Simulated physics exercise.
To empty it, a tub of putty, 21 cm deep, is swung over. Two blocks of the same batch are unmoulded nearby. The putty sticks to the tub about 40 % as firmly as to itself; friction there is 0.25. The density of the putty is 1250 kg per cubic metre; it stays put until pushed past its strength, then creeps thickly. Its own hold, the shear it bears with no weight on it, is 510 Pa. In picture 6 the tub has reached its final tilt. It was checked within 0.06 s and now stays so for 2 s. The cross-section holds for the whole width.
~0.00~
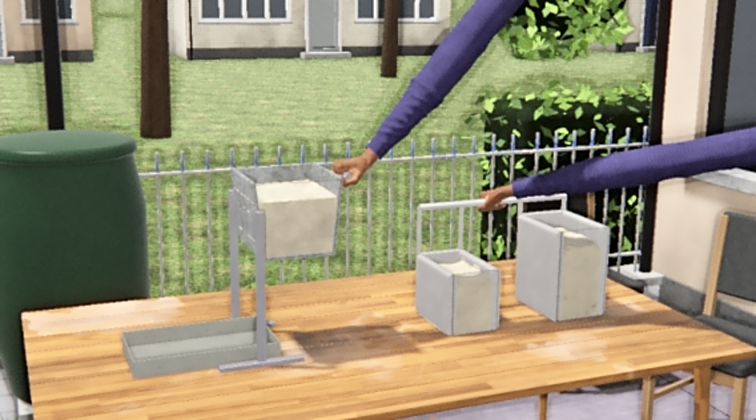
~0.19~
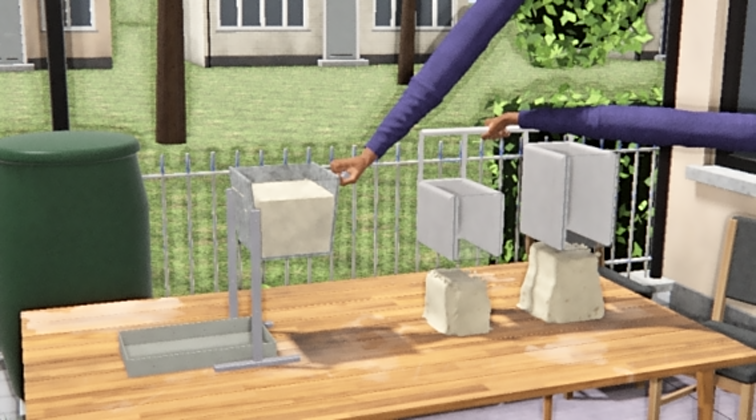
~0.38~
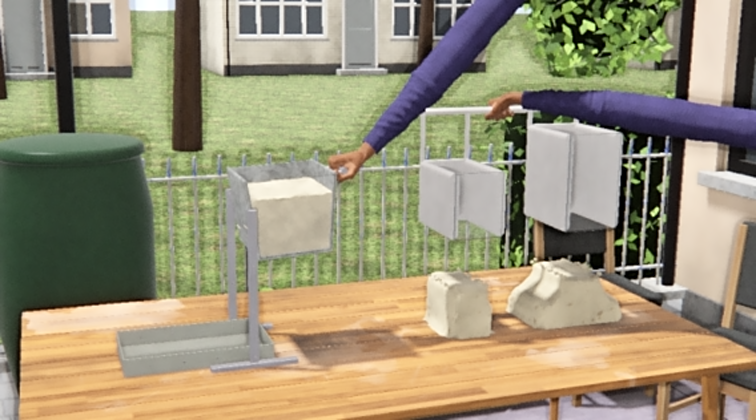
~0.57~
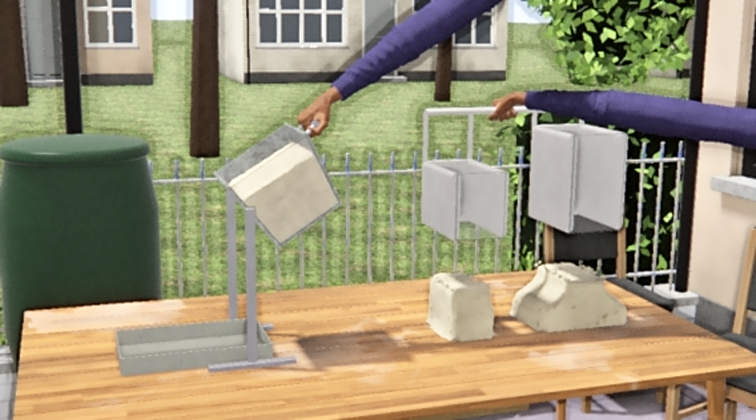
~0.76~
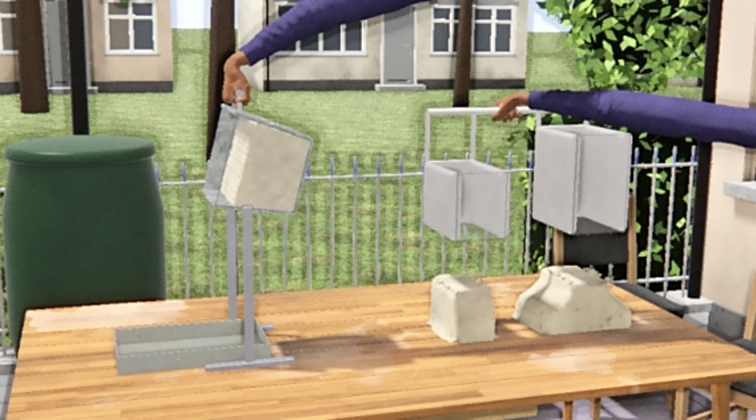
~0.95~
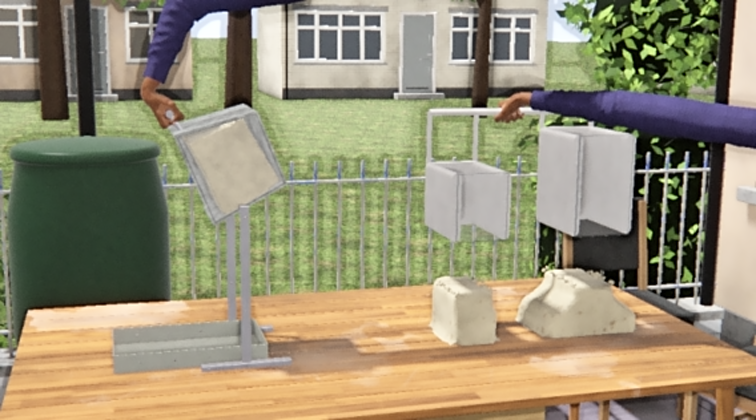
The clip opens on a wooden table where one hand holds a pale, putty-filled tub on a stand while another lifts two grey moulds off two blocks. The right block slumps into a low, wide mound beside the smaller one. Then the left hand swings the tub up and over leftward above the tray.
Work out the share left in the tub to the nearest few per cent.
It comes to some 0 %.
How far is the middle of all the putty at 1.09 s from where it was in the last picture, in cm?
Roughly 12 cm.
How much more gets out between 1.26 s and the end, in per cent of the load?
About 0 %.
After 1.09 s, the tub is at 112 degrees and holds 53 %.
After 1.26 s, the tub is at 112 degrees and holds 0 %.
After 1.43 s, the tub is at 112 degrees and holds 0 %.
After 1.60 s, the tub is at 112 degrees and holds 0 %.
After 2.95 s, at the end, the tub is at 112 degrees and holds 0 %.
